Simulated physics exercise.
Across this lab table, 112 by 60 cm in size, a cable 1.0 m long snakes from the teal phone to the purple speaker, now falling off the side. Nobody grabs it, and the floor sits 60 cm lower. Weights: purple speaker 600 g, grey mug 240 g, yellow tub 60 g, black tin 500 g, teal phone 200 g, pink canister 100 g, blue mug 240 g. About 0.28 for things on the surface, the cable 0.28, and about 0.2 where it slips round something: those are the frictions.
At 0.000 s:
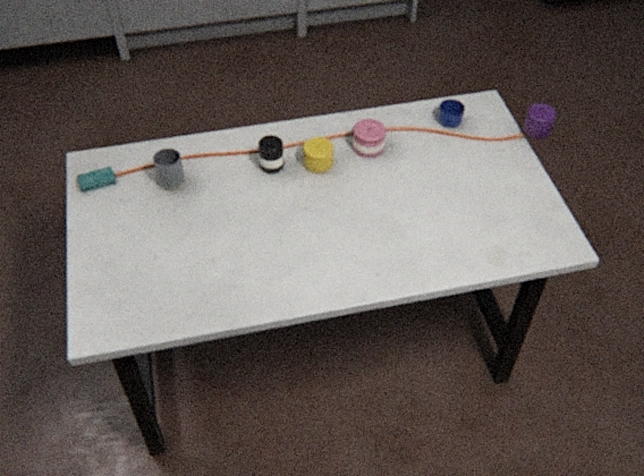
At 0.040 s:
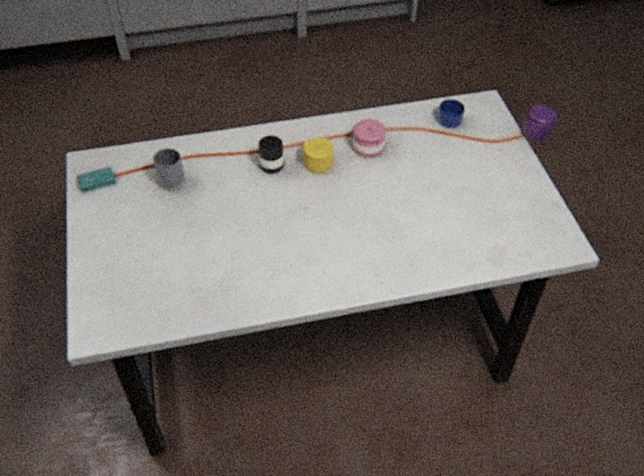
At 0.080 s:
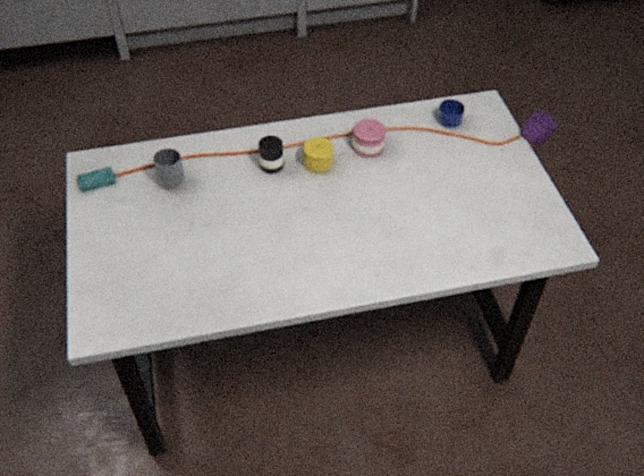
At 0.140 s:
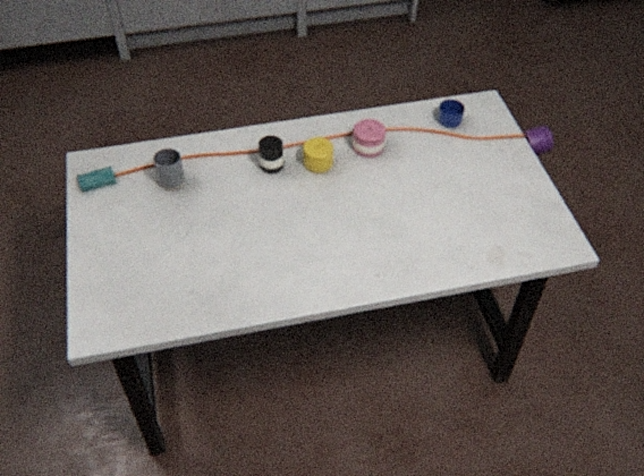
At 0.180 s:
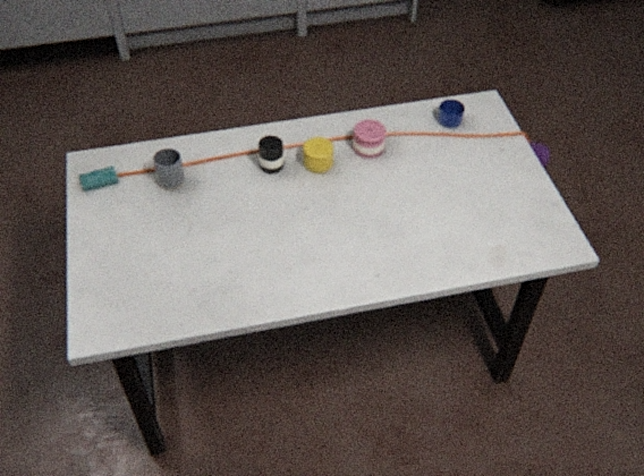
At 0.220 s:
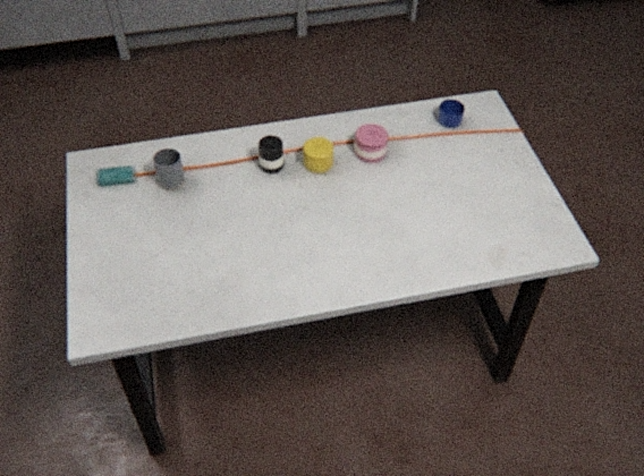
A purple speaker drops off the table's right edge, pulling the orange cable and teal phone rightward.
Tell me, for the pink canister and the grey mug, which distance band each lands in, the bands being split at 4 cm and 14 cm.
Bands: Pink canister in the middle band; grey mug in the middle band.
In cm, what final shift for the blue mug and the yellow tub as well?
For the blue mug it's 10 cm, while the yellow tub comes to 0 cm.
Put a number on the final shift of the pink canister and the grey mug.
Net shift - pink canister 8 cm, grey mug 8 cm.
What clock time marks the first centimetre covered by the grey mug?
The grey mug gets there at 0.28 seconds.
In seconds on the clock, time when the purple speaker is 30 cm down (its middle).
Answer: 0.38 s on the clock.
After 0.5 s, the cable's tail end at (272, 133); pink canister 8 cm off its start, grey mug 7 cm off its start, teal phone 40 cm off its start.
After 0.7 s, the cable's tail end at (433, 119); pink canister 8 cm off its start, grey mug 7 cm off its start, teal phone 85 cm off its start.
After 1.0 s, the cable's tail end at (478, 90); pink canister 8 cm off its start at (382, 151), grey mug 7 cm off its start at (197, 161), teal phone over the edge.
After 1.2 s, the cable's tail end at (485, 90); pink canister 8 cm off its start, grey mug 7 cm off its start, teal phone over the edge.
After 2.4 s, the cable's tail end at (483, 93); pink canister 8 cm off its start at (382, 152), grey mug 7 cm off its start at (197, 161), teal phone over the edge, purple speaker over the edge.
